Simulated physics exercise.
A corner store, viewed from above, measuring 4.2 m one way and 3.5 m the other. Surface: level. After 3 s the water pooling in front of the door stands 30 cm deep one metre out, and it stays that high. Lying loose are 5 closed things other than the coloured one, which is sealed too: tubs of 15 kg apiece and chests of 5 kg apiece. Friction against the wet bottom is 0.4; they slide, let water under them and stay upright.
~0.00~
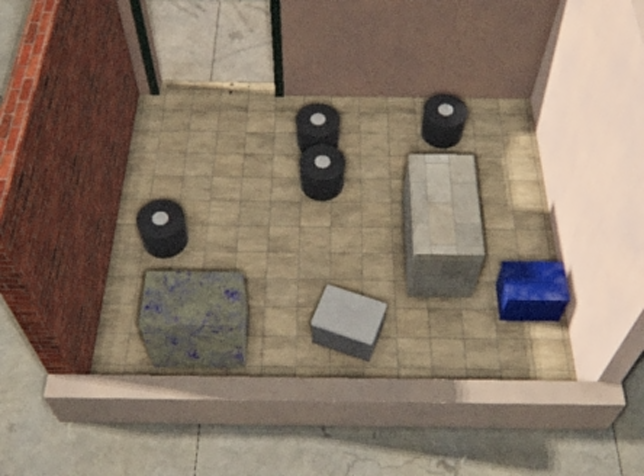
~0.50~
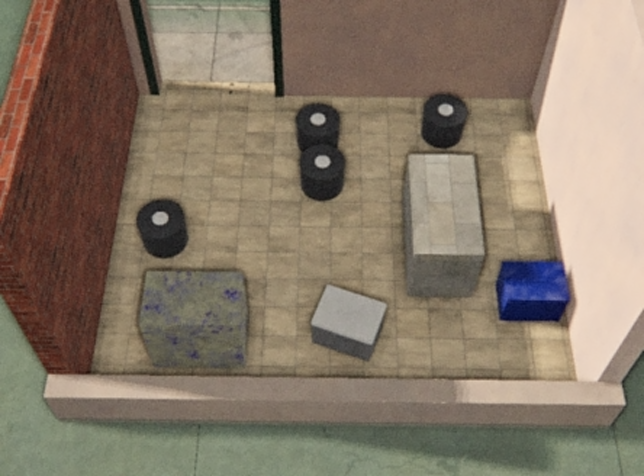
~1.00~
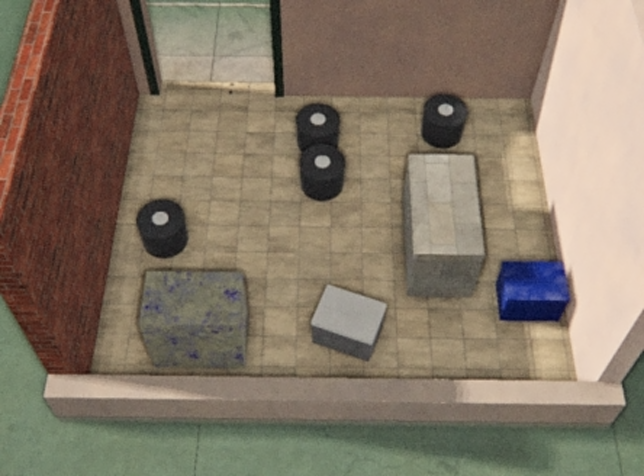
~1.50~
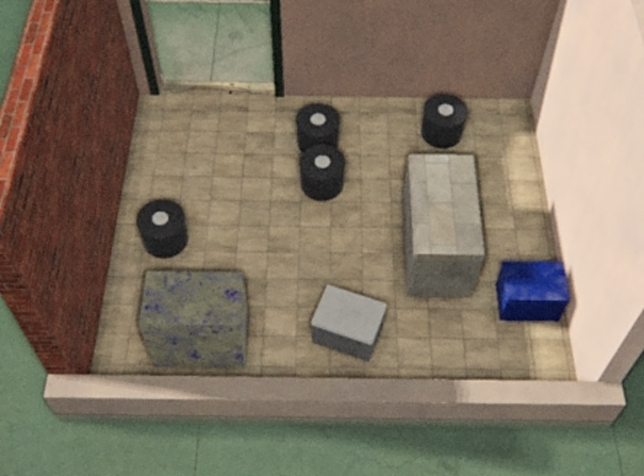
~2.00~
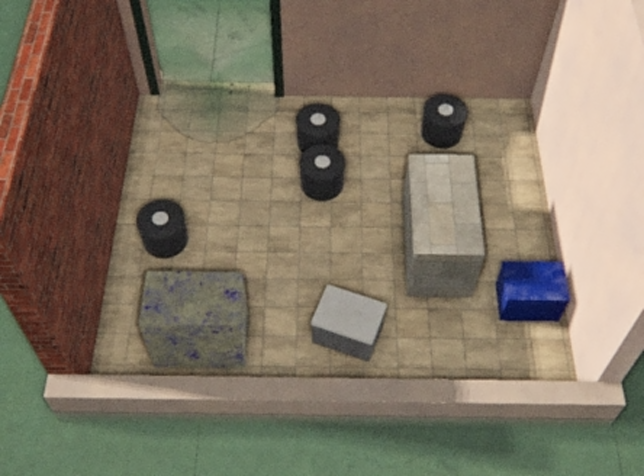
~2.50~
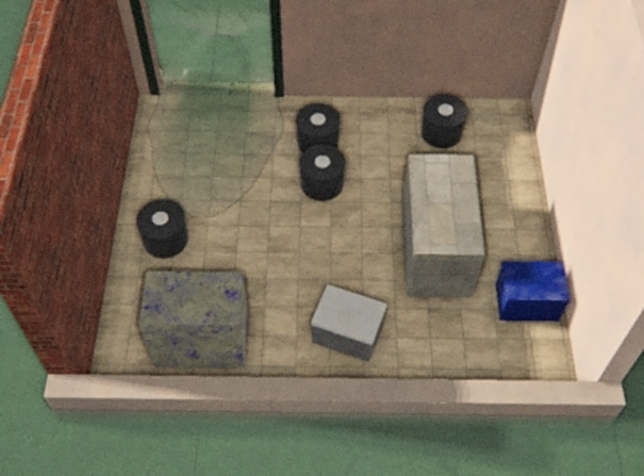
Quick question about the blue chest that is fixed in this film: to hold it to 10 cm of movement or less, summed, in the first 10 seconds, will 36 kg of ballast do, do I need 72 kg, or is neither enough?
Neither is enough.
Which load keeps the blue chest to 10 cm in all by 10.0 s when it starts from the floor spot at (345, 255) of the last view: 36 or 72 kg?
It takes the larger.
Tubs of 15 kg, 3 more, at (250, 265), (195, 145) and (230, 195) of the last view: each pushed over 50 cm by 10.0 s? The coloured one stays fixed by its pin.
In the order given, beyond the mark, then beyond the mark, and last beyond the mark.
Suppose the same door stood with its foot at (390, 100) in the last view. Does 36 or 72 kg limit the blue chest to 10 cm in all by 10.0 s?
I'd say you need the heavier one.
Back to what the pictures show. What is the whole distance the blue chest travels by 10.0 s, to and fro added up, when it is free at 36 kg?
Total path: Roughly 250 cm.
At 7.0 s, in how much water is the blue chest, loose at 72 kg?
Close to 15 cm deep.
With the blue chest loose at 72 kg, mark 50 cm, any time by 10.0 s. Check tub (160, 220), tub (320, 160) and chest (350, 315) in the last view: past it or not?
In order: Above the mark, within the mark, above the mark.
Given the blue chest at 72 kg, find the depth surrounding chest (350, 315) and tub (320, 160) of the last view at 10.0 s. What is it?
Roughly 22 and 9 cm.
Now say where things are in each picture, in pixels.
In the first frame, the blue chest at (536, 281) rests on the ground; 0.0 m2 under water; 0 of 6 have shifted.
In the second frame, the blue chest at (536, 281), on the bottom; water covers 0.0 m2; 0 of 6 have shifted.
In the third frame, the blue chest at (536, 281), on the bottom; water covers 0.0 m2; 0 of 6 have shifted.
In the fourth frame, the blue chest at (536, 281), on the bottom; 0.0 m2 under water; 0 of 6 have shifted.
In the fifth frame, the blue chest at (536, 281) rests on the ground; 0.6 m2 under water; 0 of 6 have shifted.
In the sixth frame, the blue chest at (536, 281), on the bottom; water covers 1.6 m2; 0 of 6 have shifted.
After 3.5 s the blue chest would be 0 cm from its start with 36 kg and 0 cm from its start with 72 kg; 0 cm of water round it then.
After 4.5 s the blue chest would be 0 cm from its start with 36 kg and 0 cm from its start with 72 kg; 0 cm of water round it then.
After 7.0 s the blue chest would be 40 cm from its start with 36 kg and 2 cm from its start with 72 kg; 15 cm of water round it then.
After 10.0 s the blue chest would be 207 cm from its start with 36 kg and 117 cm from its start with 72 kg; 13 cm of water round it then.
